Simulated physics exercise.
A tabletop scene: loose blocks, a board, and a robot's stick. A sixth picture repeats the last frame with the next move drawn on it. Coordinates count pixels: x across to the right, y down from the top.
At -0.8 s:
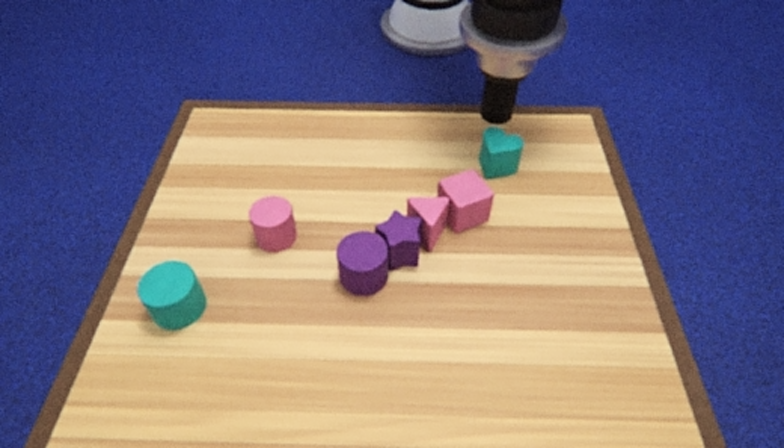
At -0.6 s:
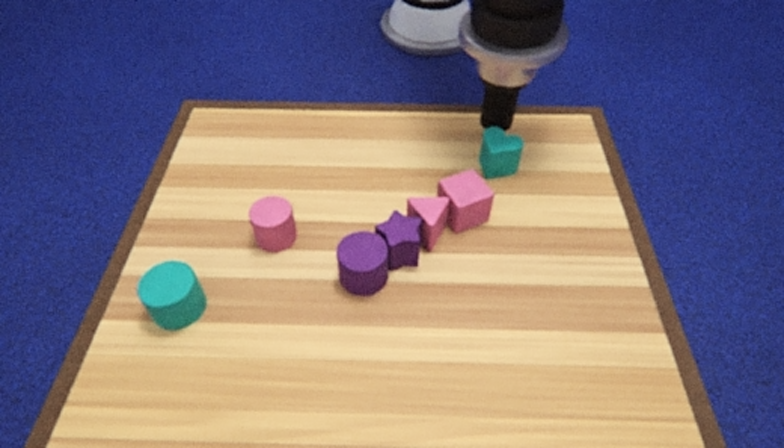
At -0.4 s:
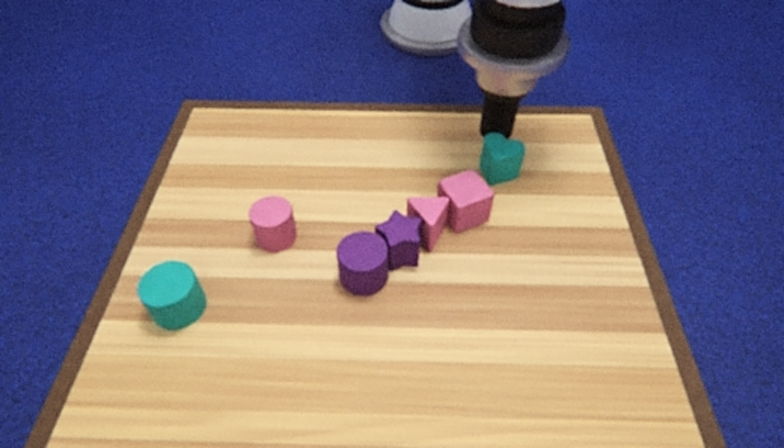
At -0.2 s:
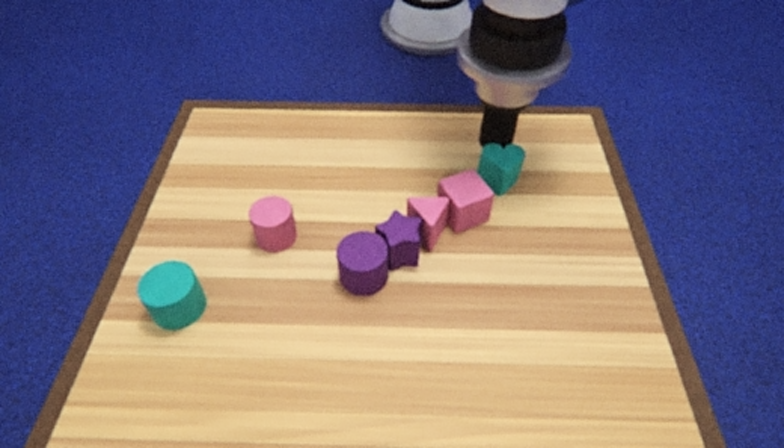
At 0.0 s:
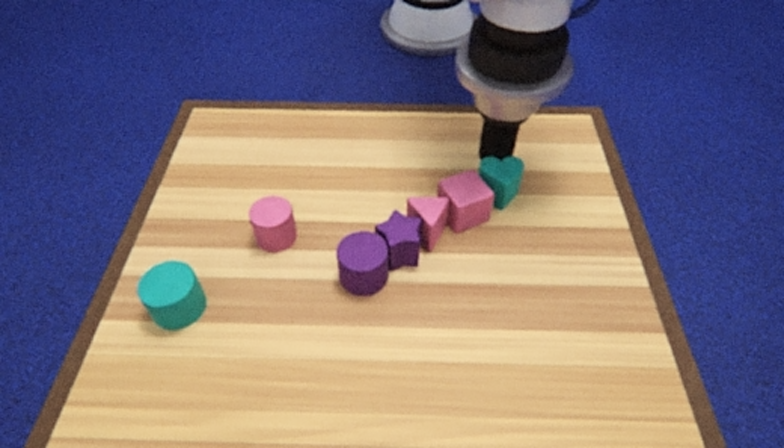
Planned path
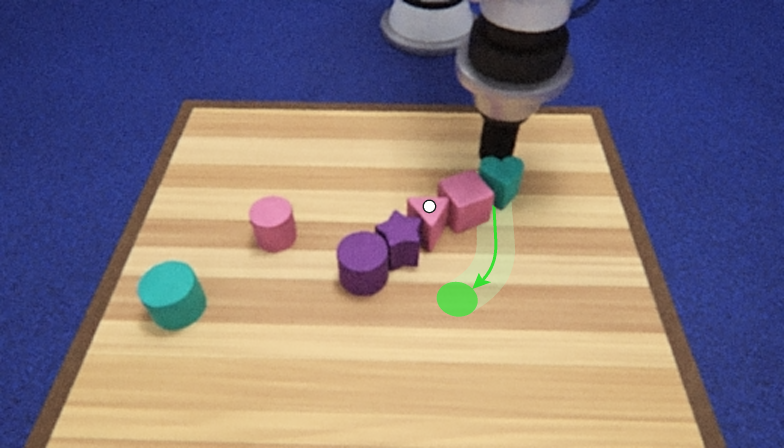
A robot's stick pushes a turquoise heart block down the board beside a pink block.
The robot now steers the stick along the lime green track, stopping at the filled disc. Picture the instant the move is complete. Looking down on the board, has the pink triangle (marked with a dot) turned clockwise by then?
I'd say no.
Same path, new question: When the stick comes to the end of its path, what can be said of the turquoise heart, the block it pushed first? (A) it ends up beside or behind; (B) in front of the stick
The correct letter is A.
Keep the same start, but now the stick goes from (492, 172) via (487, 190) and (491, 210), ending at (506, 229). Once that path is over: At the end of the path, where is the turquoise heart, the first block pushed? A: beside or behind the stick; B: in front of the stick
The answer is B.
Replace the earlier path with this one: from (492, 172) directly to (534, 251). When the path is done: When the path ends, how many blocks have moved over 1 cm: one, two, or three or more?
1.
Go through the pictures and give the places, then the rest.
The first frame shows tip of the stick at (496, 116), middles of tops, purple star block at (400, 227), pink triangle at (429, 206), pink four-sided block at (466, 187), turquoise heart at (502, 140).
The second frame shows stick at (496, 123), nothing pushed.
The third frame shows stick at (496, 133), turquoise heart at (503, 146).
The fourth frame shows stick at (495, 144), turquoise heart at (504, 154).
The fifth frame shows stick at (495, 156), purple star block at (400, 227), pink triangle at (429, 206), pink four-sided block at (466, 187), turquoise heart at (503, 167).
The line goes from (492, 172) via (494, 213) and (494, 259), ending at (457, 299); the dot is on the pink triangle.
What follows on the original path. One third of the way, stick at (498, 199); purple star block at (398, 230); pink triangle at (418, 208), turned 30° anticlockwise; pink four-sided block at (458, 198), turned 35° clockwise; turquoise heart at (509, 213).
Two thirds of the way, stick at (498, 245); purple star block at (398, 230); pink triangle at (418, 207), turned 30° anticlockwise; pink four-sided block at (457, 199), turned 40° clockwise; turquoise heart at (512, 263).
At the end, stick at (460, 284); purple star block at (398, 230); pink triangle at (418, 207), turned 30° anticlockwise; pink four-sided block at (457, 199), turned 40° clockwise; turquoise heart at (507, 288), turned 45° anticlockwise.
